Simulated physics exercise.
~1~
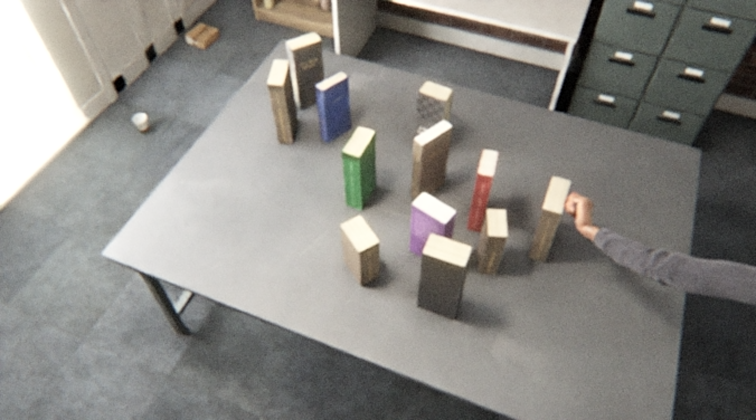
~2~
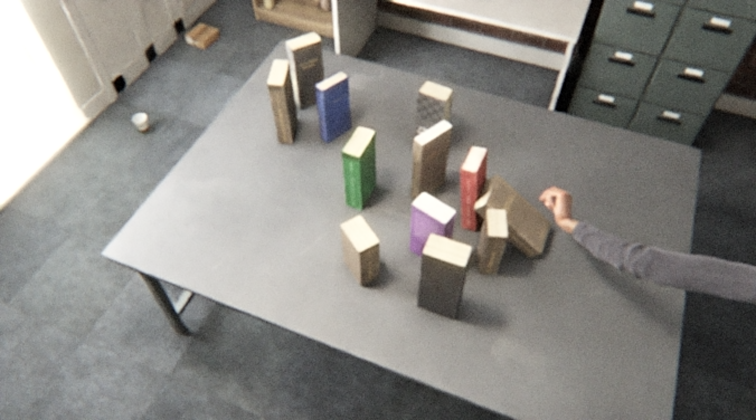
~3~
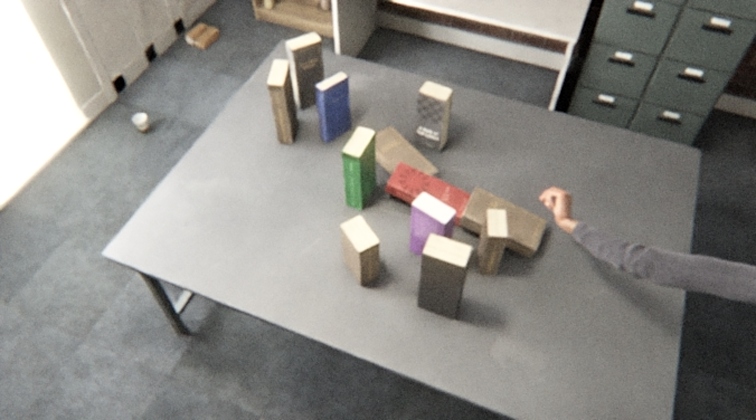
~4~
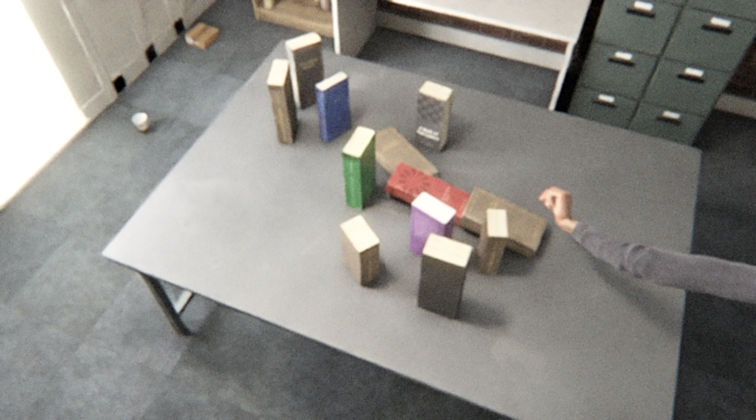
A hand reaches in from the right and pushes a tan upright book at the right side of a grey table crowded with standing books. The book topples left toward a red book, while the hand stops and stays in the air. The red book falls to the left in turn, and a brown book beyond it goes over too. All three come to rest lying on the tabletop in a staggered row. The purple, green and blue books remain upright, along with the others around them, and nothing more moves.
